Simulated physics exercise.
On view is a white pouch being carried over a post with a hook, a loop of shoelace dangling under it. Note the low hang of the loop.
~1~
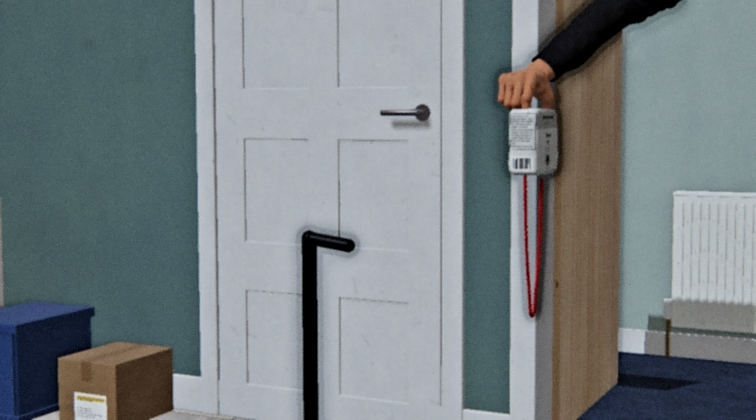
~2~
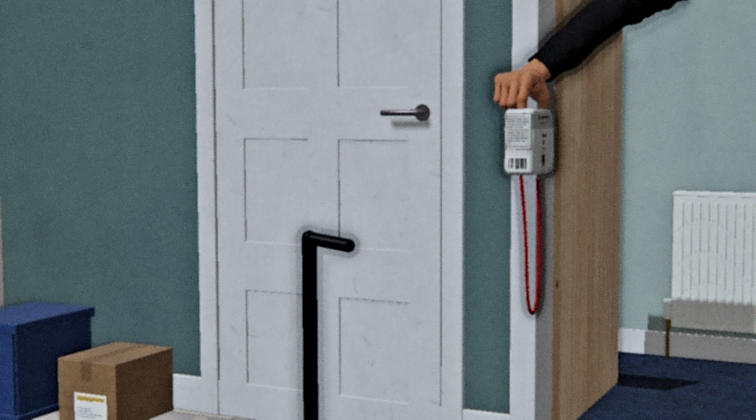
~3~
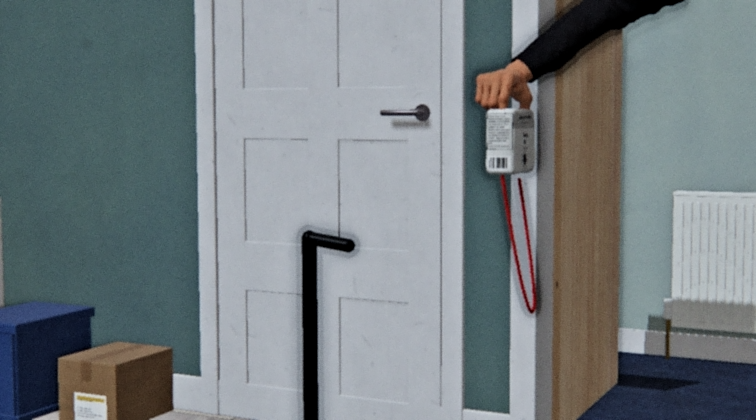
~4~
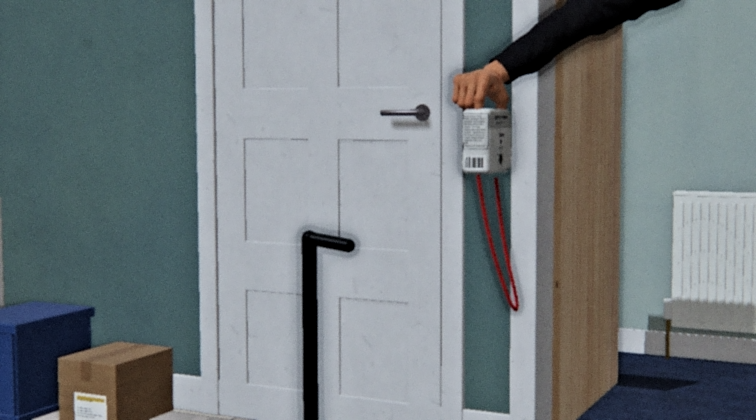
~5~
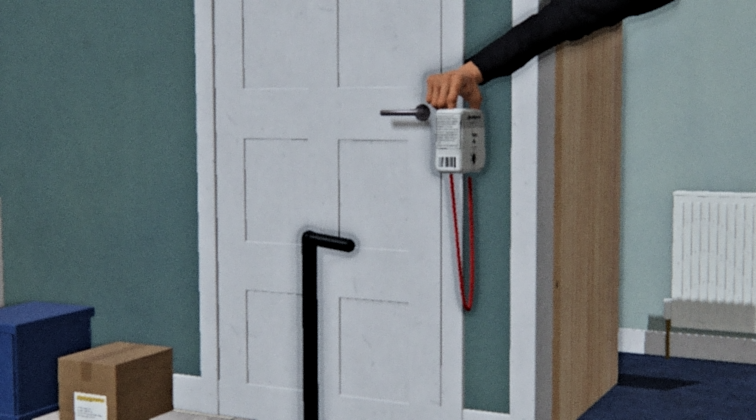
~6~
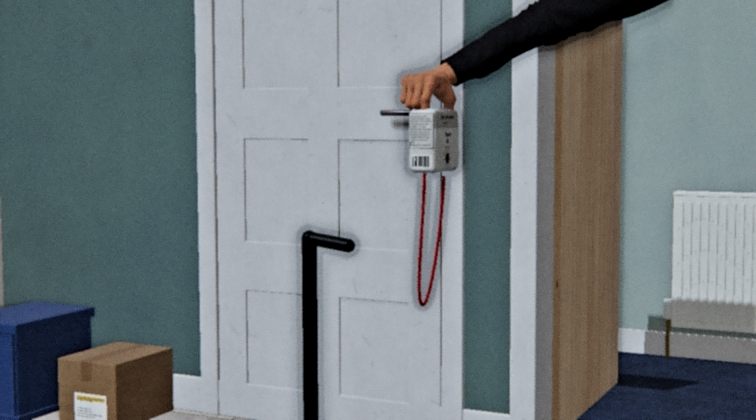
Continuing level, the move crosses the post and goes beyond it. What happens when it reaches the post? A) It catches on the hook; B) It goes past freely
Answer: A.
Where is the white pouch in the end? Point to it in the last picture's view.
Roughly (230, 139).
Then, 0.48 s after the last picture, pouch nearing the post near (360, 140).
Then, 0.96 s after the last picture, pouch over the post near (289, 139).
At rest, pouch past the post near (229, 138); loop tight round the post, hand stopped. The white pouch is jerked back by its loop.
